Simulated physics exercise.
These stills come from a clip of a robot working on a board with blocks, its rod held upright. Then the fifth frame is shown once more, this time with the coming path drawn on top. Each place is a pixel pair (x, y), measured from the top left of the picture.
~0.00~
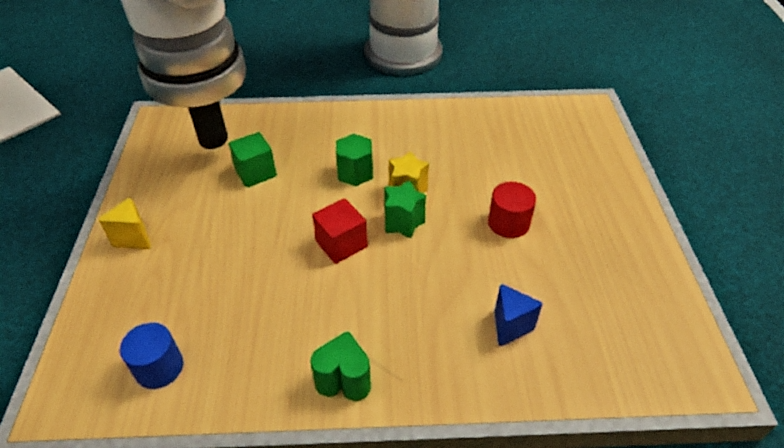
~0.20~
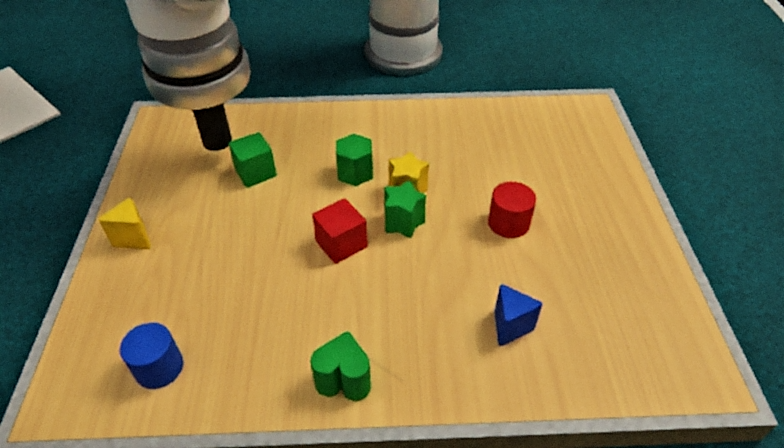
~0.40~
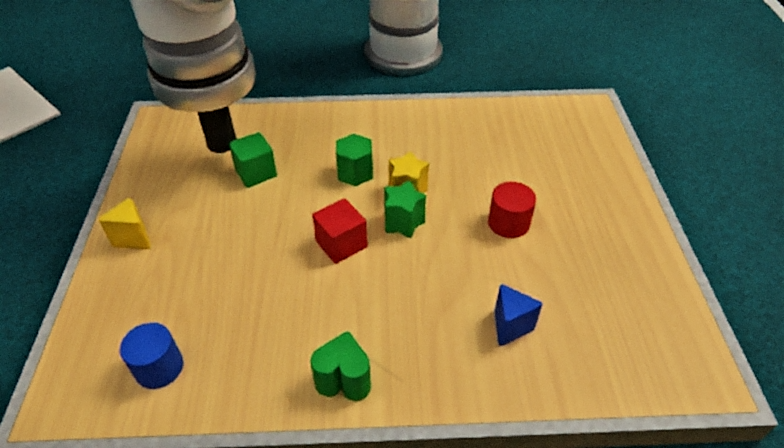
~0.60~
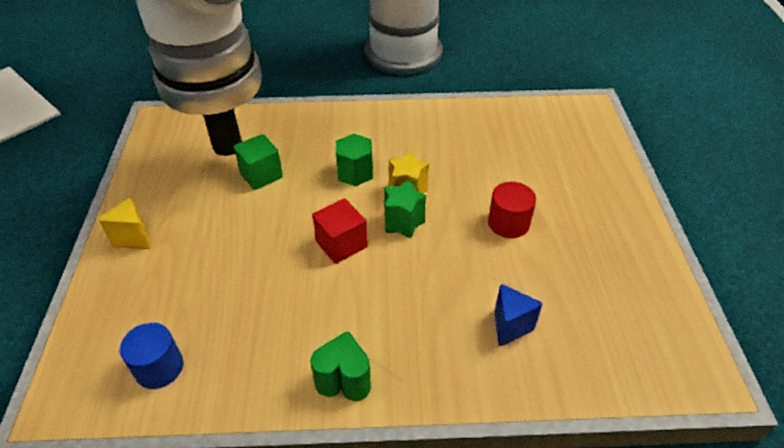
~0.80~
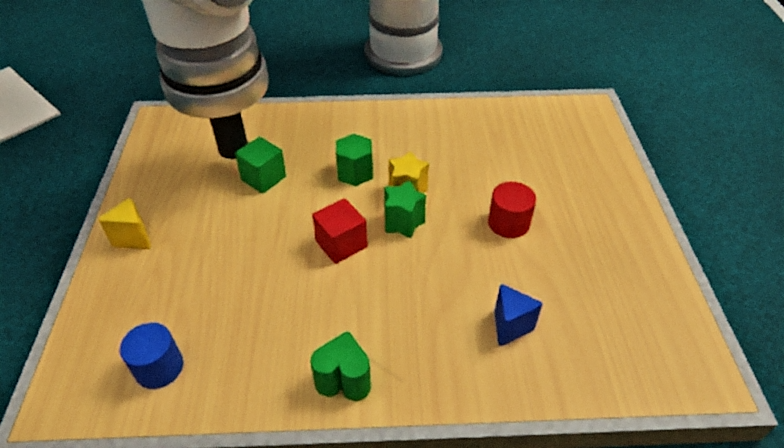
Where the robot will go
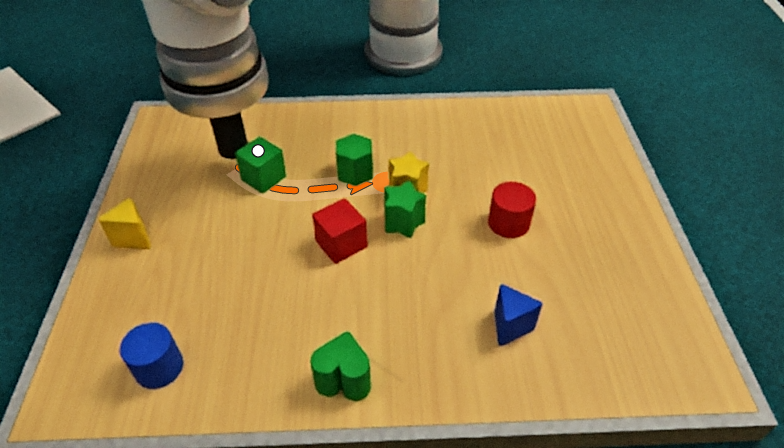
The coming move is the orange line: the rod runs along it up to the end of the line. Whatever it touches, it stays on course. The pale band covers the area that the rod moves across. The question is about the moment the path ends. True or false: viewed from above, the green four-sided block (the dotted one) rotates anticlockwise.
The statement is incorrect.
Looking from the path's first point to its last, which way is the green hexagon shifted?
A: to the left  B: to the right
Letter A.
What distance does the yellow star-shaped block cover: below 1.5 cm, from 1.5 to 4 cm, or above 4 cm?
Travel: Within 1.5 cm.
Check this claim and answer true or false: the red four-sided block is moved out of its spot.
This is false.
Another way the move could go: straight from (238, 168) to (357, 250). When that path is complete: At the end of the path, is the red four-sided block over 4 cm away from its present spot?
Final answer: Yes.
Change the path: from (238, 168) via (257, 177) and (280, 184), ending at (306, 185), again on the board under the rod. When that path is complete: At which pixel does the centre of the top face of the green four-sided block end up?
It comes to (332, 168).
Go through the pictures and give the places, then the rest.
The first picture shows rod's lower end (214, 140); green four-sided block (250, 146); red four-sided block (339, 217); green hexagon (354, 146); green star-shaped block (403, 195); yellow star-shaped block (408, 165).
The second picture shows rod (218, 142); blocks still.
The third picture shows rod (222, 144); blocks still.
The fourth picture shows rod (228, 147); green four-sided block (256, 148).
The fifth picture shows rod (234, 150); green four-sided block (258, 151); red four-sided block (339, 217); green hexagon (354, 146); green star-shaped block (403, 195); yellow star-shaped block (408, 165).
Drawn move, from (238, 168) over (277, 189) and (332, 188) to (387, 182); the dot is on the green four-sided block.
On the path given first. One third of the way, rod (275, 171); green four-sided block (306, 166), turned 35° anticlockwise.
Two thirds of the way, rod (331, 170); green four-sided block (357, 173); green hexagon (358, 144).
At the end, rod (387, 164); green four-sided block (380, 180), turned 35° clockwise; red four-sided block still; green hexagon (389, 133), turned 85° anticlockwise; green star-shaped block (406, 200); yellow star-shaped block (415, 168), turned 20° anticlockwise.
